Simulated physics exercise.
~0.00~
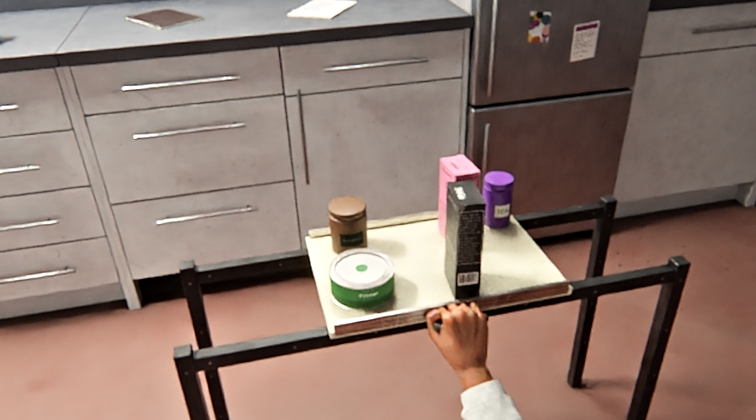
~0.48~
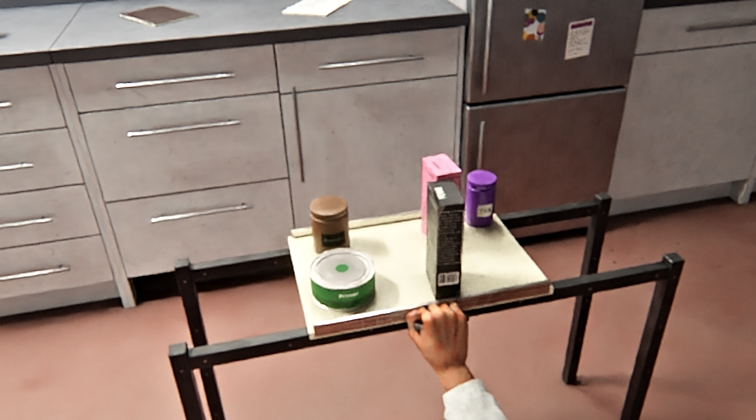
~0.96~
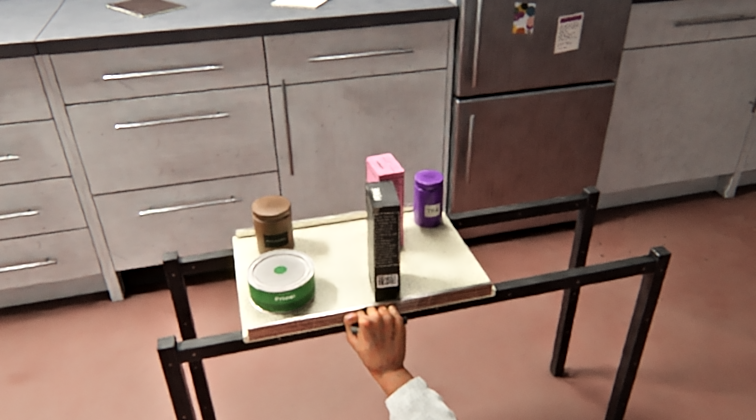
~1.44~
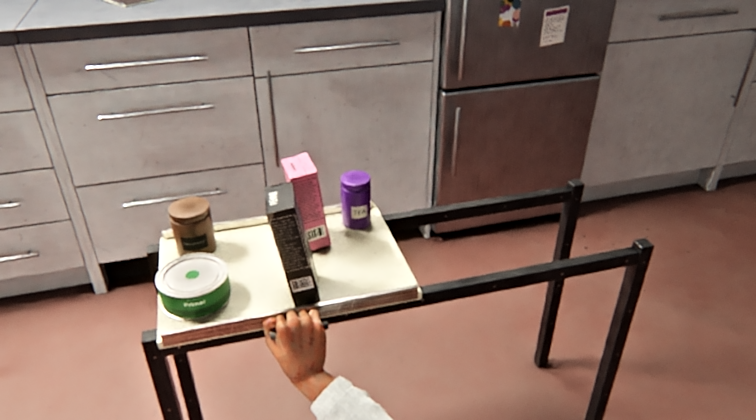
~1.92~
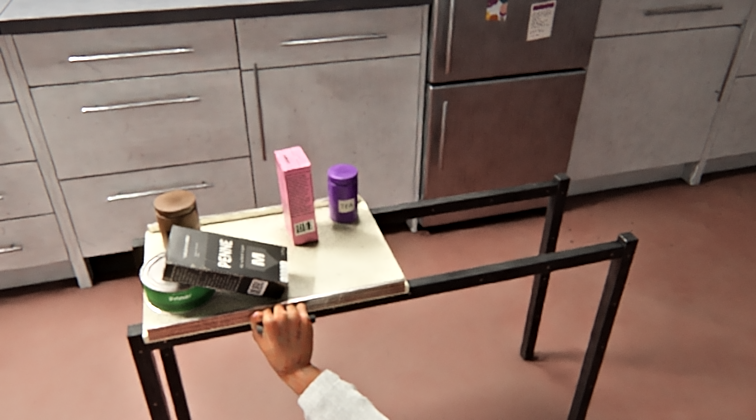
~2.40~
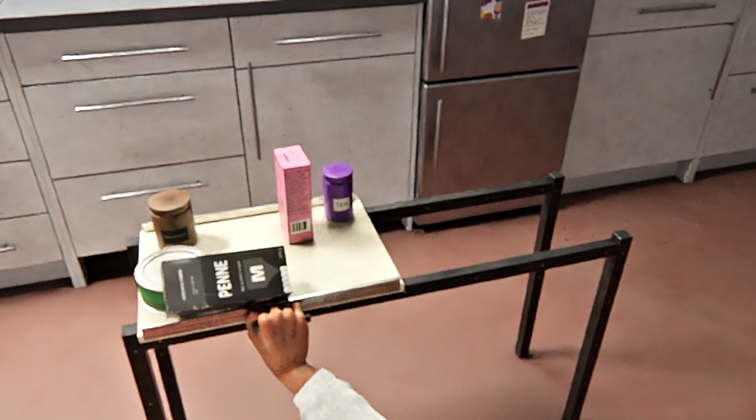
A hand slid a cream tray holding two cartons, two jars and a green tub left along a black frame until it stopped, and the black penne packet tipped over leftward and ended lying flat while everything else stayed standing.
